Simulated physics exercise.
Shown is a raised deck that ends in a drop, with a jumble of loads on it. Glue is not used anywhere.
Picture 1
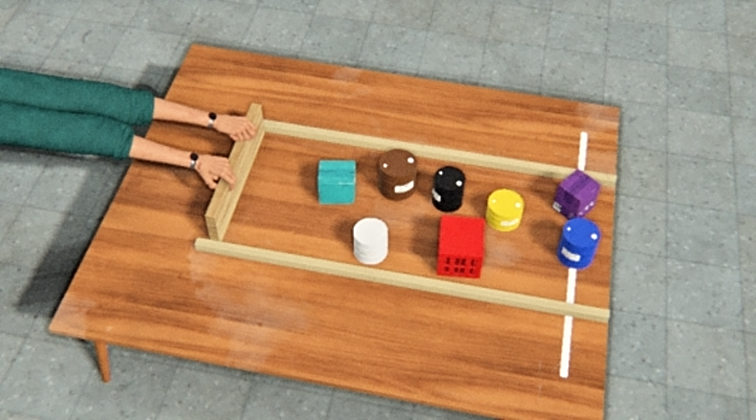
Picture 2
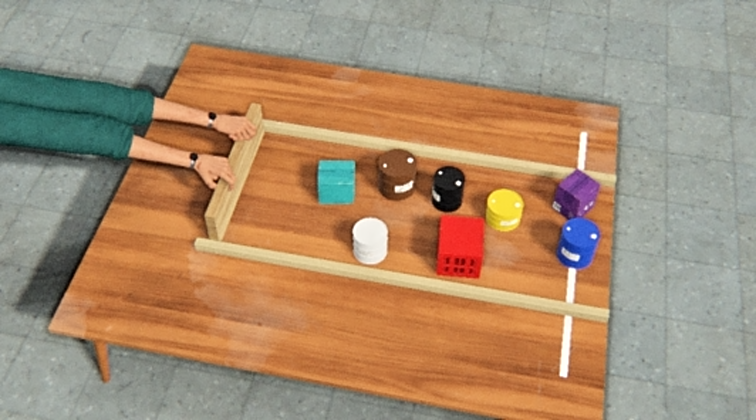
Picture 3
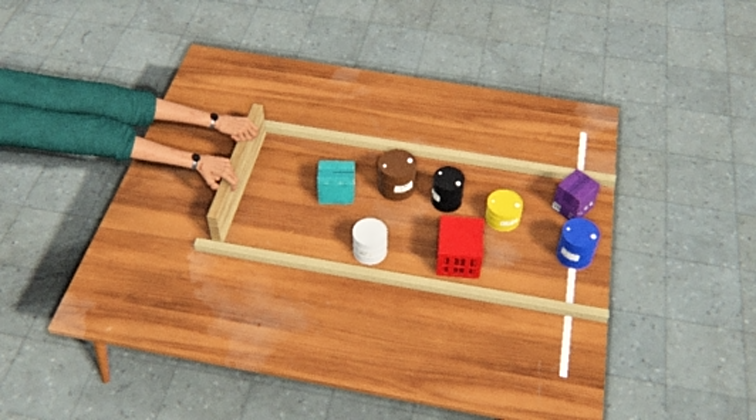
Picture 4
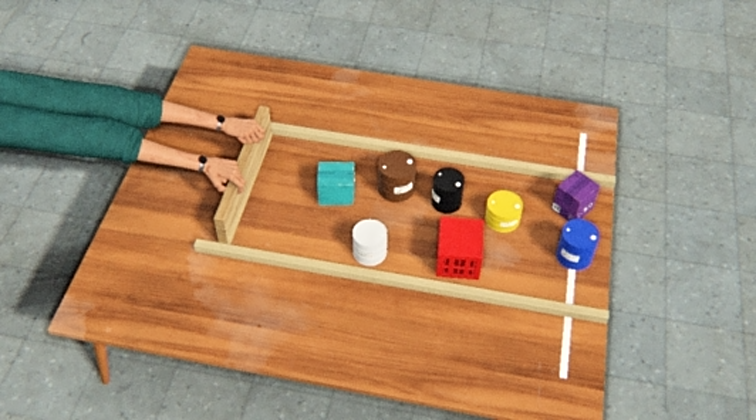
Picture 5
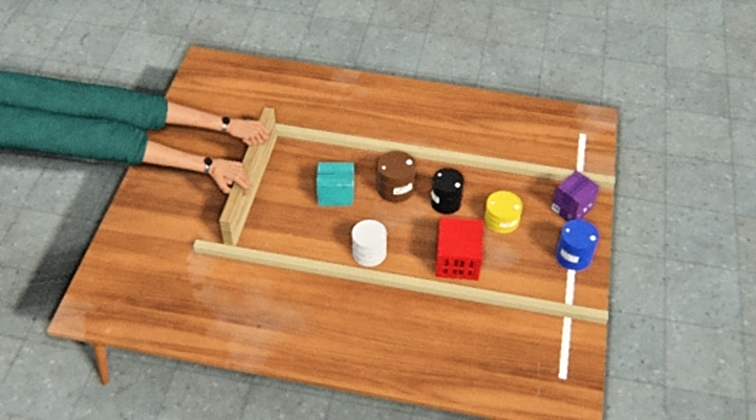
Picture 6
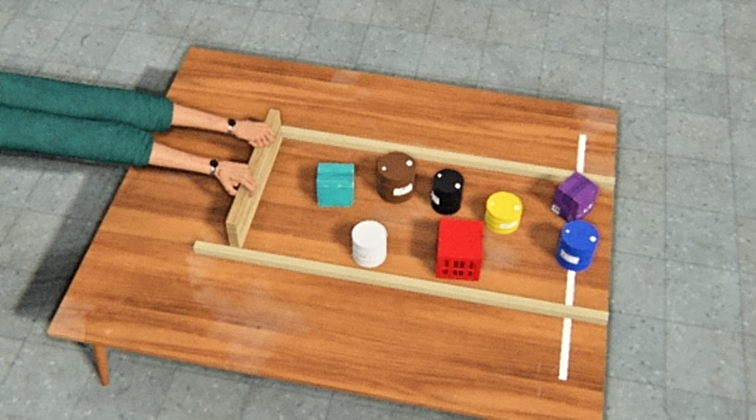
A wooden plank, pushed by two hands in green sleeves, slid slightly to the right between two rails on a table, while the colourful canisters and boxes in front of it stayed put.
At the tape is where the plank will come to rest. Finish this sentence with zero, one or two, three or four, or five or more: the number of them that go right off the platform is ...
The number of them that go right off the platform is five or more.
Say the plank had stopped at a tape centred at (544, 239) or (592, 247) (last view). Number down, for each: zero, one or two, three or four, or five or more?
In order: Either one or two and more than four.
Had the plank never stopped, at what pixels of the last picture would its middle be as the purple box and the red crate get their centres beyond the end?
Middle: Roughly (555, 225); roughly (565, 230).
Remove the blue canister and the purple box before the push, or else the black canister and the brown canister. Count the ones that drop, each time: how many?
The answer is 3 and then 3.
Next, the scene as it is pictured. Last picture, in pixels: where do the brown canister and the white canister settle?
One is at about (599, 197), the other at about (589, 286).
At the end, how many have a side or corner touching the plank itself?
At rest, 3 are in contact.
Early on, none off yet; blue canister at rest near (577, 246); purple box at rest near (575, 199); yellow canister at rest near (503, 213).
A while later, none off yet; blue canister at rest near (577, 246); purple box at rest near (575, 199); yellow canister travelled a little near (515, 216).
Further along, none off yet; blue canister travelled about its own width near (605, 259); purple box travelled a little near (591, 195); yellow canister travelled well along near (582, 237).
Finally, the number that fall off is five or more; lost, black canister, red crate, yellow canister, purple box and blue canister.
